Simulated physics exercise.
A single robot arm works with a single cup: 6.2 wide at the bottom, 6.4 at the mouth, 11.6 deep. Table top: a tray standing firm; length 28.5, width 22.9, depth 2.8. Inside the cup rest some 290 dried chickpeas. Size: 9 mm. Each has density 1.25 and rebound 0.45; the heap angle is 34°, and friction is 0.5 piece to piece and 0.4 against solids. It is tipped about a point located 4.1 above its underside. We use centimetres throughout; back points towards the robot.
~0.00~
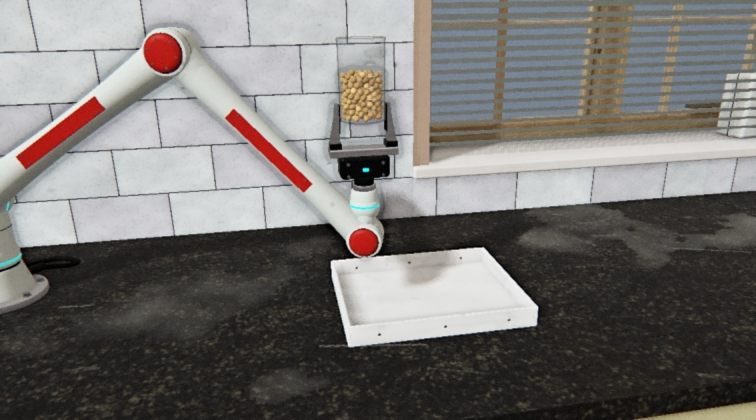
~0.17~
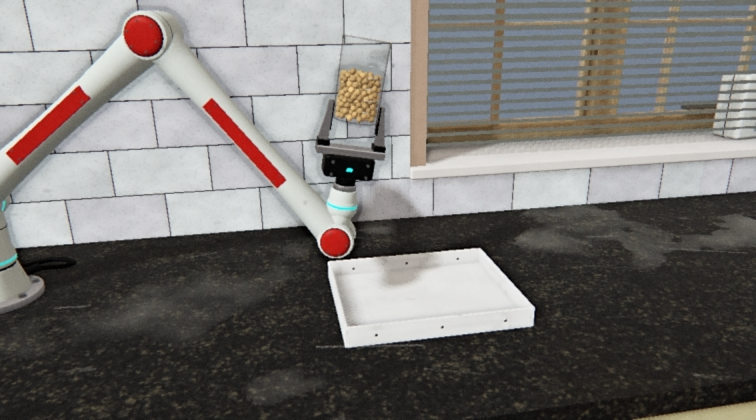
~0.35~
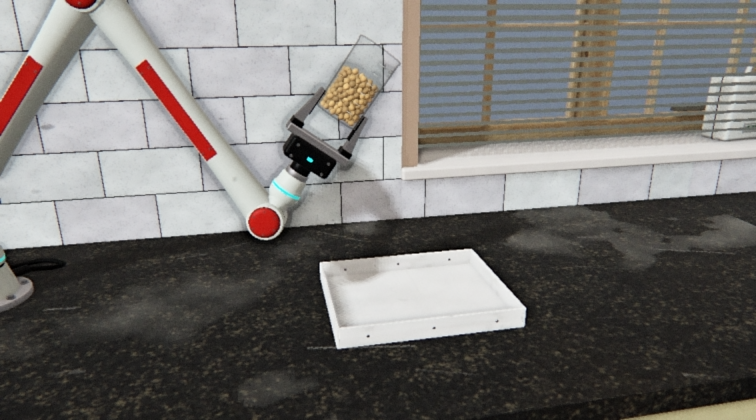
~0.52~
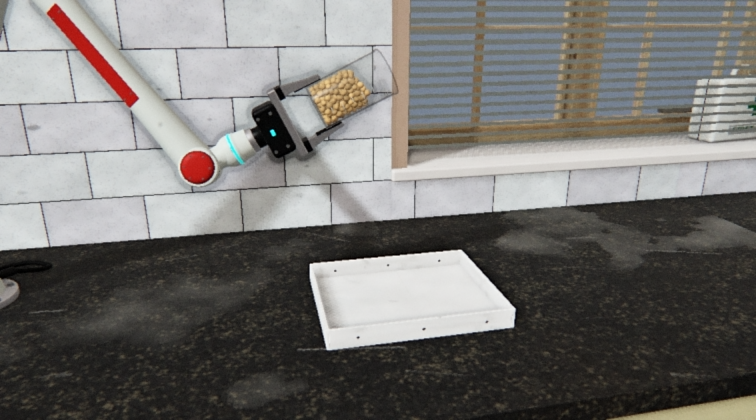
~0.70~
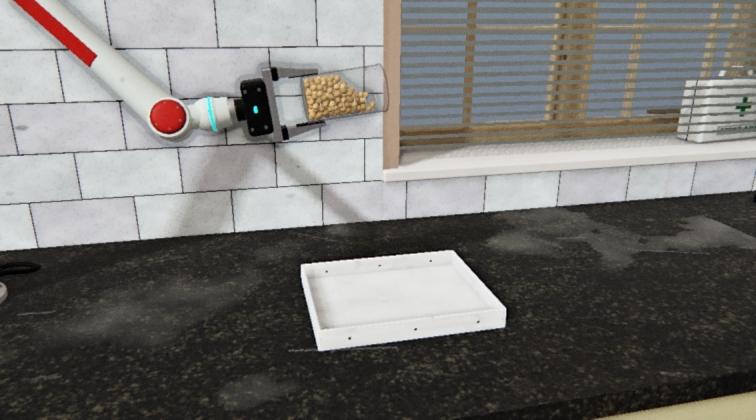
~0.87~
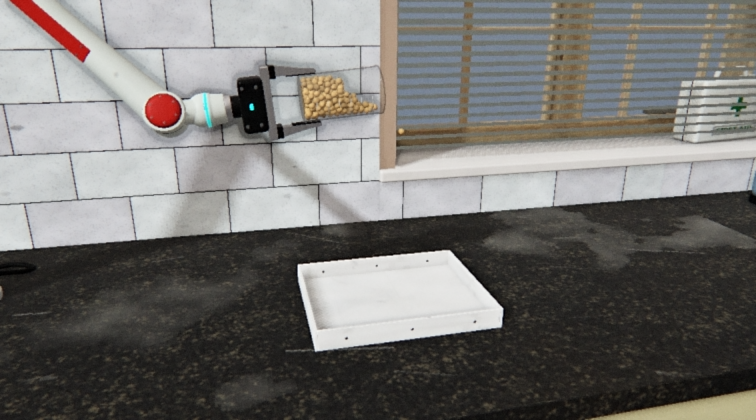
A robot arm with red stripes held a clear cup of chickpeas upright above a white tray, then swung left and tilted the cup rightward until it lay nearly sideways, the chickpeas sliding toward its mouth.
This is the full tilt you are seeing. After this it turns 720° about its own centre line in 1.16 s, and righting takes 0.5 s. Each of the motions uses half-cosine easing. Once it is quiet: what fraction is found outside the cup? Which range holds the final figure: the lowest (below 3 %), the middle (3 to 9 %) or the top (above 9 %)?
It sits in the top range, above 9 %.
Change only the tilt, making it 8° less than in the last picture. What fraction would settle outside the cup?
Estimate: Close to 5 %.
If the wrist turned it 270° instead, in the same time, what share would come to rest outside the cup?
In that case you'd get close to 10 per cent.
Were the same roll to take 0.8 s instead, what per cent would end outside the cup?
About 15 %.
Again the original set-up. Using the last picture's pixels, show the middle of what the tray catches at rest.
Near pixel (426, 295).
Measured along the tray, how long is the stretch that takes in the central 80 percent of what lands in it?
Roughly 14 centimetres.
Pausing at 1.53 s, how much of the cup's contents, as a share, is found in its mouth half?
35 per cent, roughly.
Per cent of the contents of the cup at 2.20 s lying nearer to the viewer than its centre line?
Near enough 35 in a hundred.
By 1.53 s, tipped 85°, highest piece 38 above the table; 269 in the cup, 8 in the tray, 16 in flight or on a rim.
By 2.20 s, tipped 63°, highest piece 37 above the table; 224 in the cup, 63 in the tray, 1 on the table or floor, 5 in flight or on a rim.
By 2.73 s, upright, highest piece 39 above the table; 222 in the cup, 70 in the tray, 1 on the table or floor.
By 3.43 s, upright, highest piece 39 above the table; 222 in the cup, 70 in the tray, 1 on the table or floor.
Final count, 222 in the cup, 70 in the tray, 1 on the table or floor. That is 24 % outside the cup.
